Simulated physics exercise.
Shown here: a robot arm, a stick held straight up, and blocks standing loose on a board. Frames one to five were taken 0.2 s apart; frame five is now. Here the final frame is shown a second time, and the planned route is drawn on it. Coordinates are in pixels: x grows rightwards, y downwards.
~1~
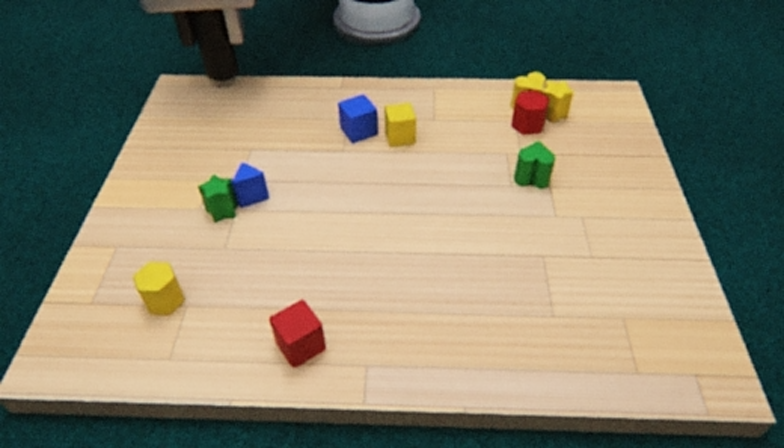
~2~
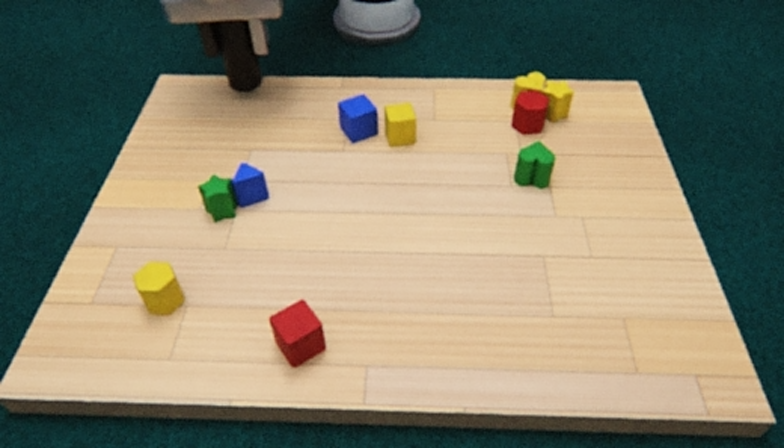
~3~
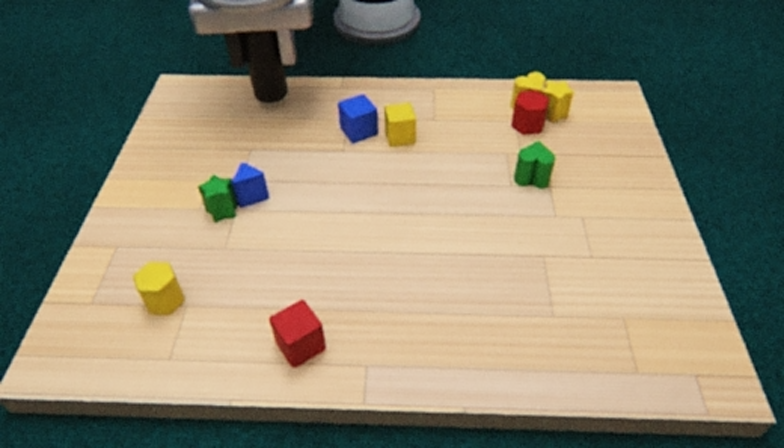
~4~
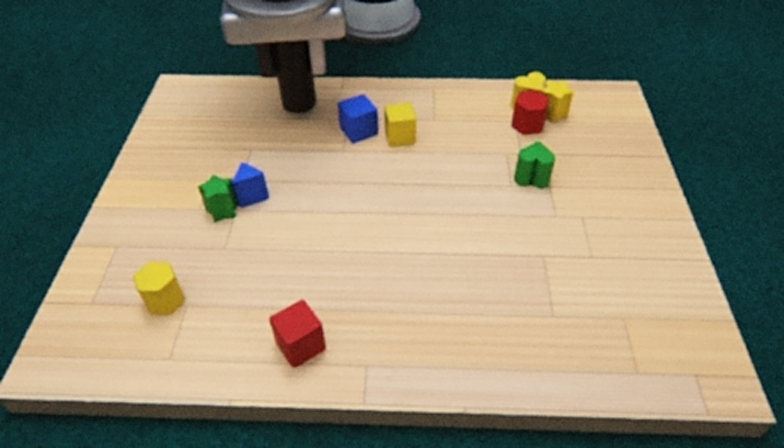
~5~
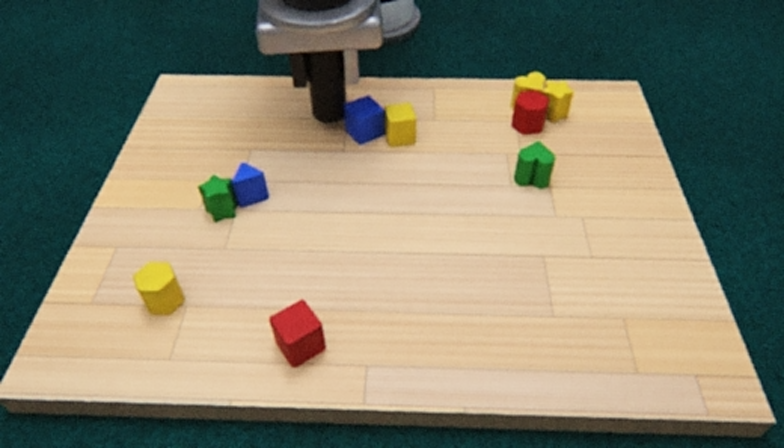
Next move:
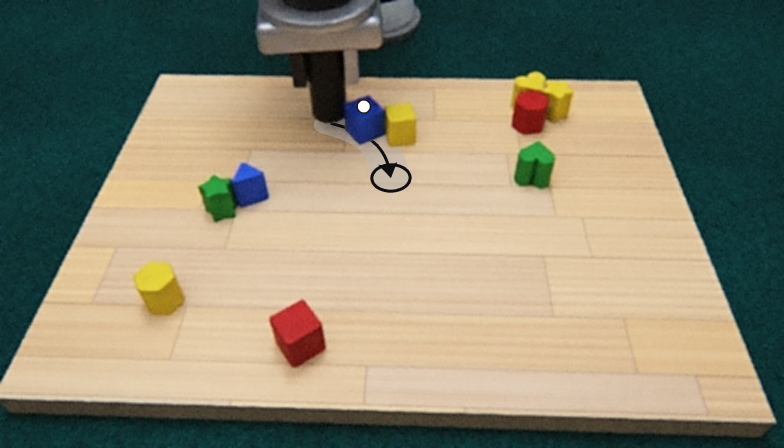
On a wooden board, a robot arm's stick moves right and nudges the blue cube.
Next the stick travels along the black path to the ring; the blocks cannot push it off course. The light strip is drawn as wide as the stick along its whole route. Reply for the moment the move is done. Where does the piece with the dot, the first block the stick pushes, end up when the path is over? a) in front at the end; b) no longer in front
I choose b.
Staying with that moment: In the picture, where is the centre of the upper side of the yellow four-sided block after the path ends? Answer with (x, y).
The middle of its upper face will lie at (443, 113).
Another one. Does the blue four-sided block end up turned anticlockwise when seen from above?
I believe so.
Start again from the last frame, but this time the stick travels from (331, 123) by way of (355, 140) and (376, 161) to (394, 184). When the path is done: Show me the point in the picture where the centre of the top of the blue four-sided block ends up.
Pixel (406, 123).
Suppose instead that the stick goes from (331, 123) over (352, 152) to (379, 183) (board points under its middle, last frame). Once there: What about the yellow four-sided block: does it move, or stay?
Answer: Moved.
The drawn path runs from (331, 123) over (362, 134) and (383, 153) to (391, 178); the dot is on the blue four-sided block.
The first path, step by step. One third of the way, stick at (362, 124); blue four-sided block at (394, 114), turned 45° anticlockwise; yellow four-sided block at (425, 112), turned 25° clockwise.
Two thirds of the way, stick at (383, 142); blue four-sided block at (418, 125), turned 75° anticlockwise; yellow four-sided block at (443, 113).
At the end, stick at (391, 167); blue four-sided block at (419, 125), turned 75° anticlockwise; yellow four-sided block at (443, 113).
